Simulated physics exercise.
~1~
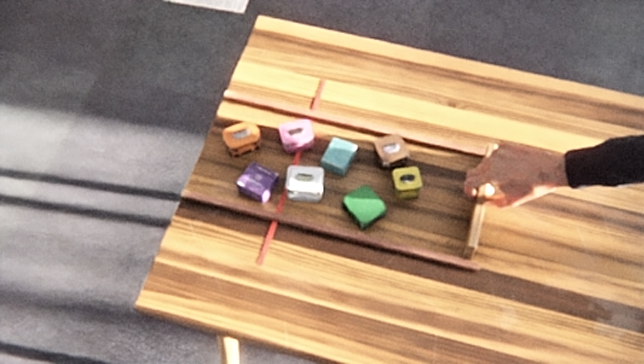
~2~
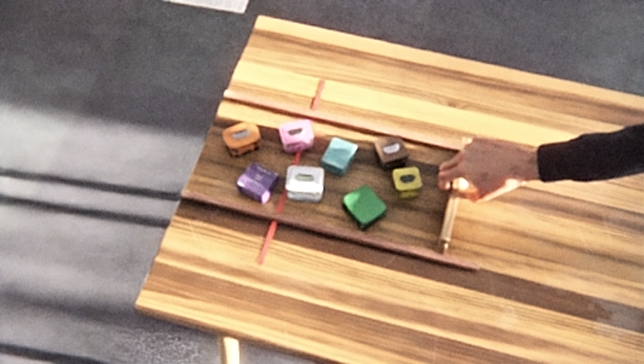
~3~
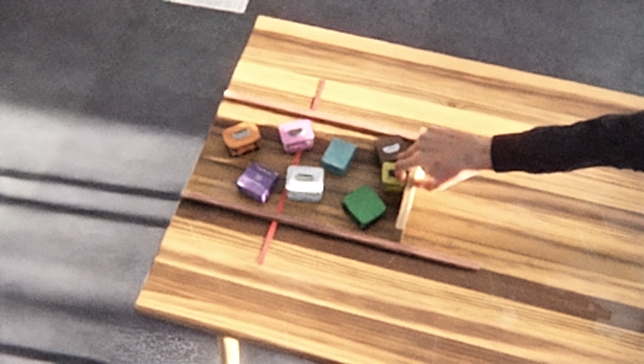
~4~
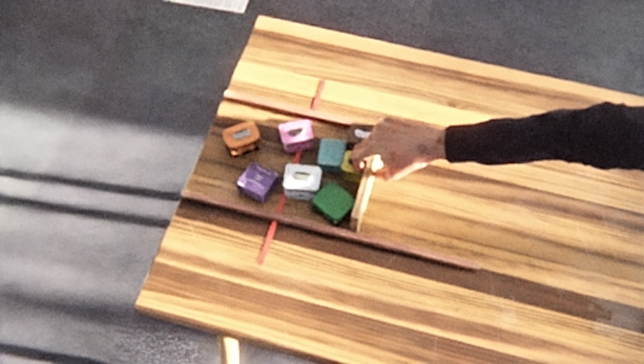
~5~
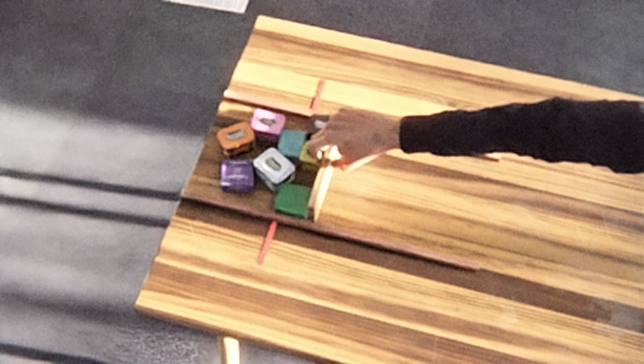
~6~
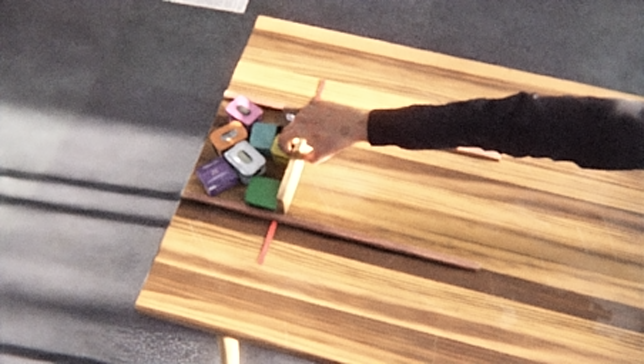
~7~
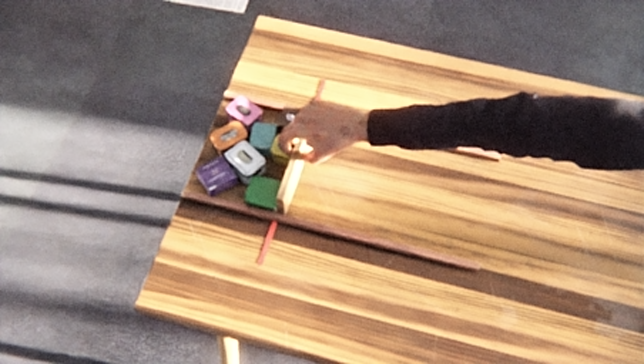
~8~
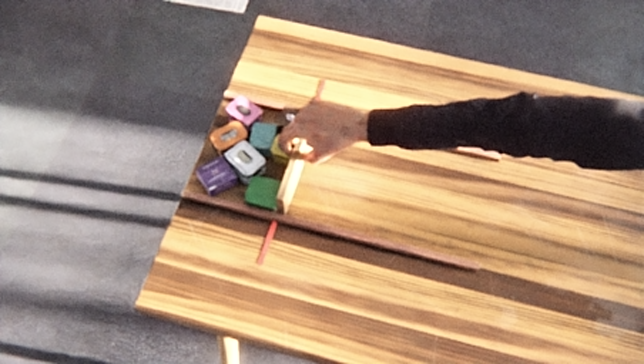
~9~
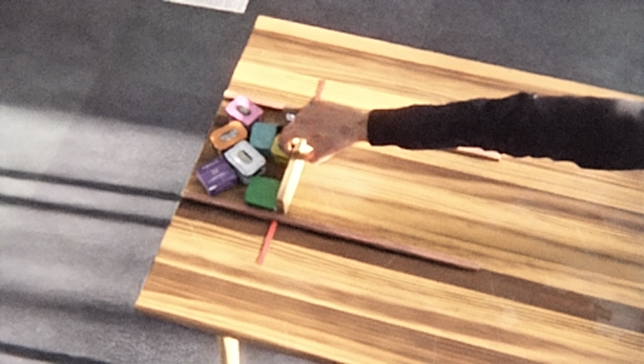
A dark-sleeved arm reaches in from the right, its hand holding an upright board on a striped wooden table, seen from above at an angle. Eight small items lie left of the board between two rails, orange, pink, turquoise and brown above purple, white, green and yellow, with red tape marks nearby. The hand slides the board left, gathering the yellow, brown, green and turquoise items. They close up on the white, purple, pink and orange ones, and the group shifts left. The board stops at the tape and stays still, with the items crowded near the table's left edge and none fallen.
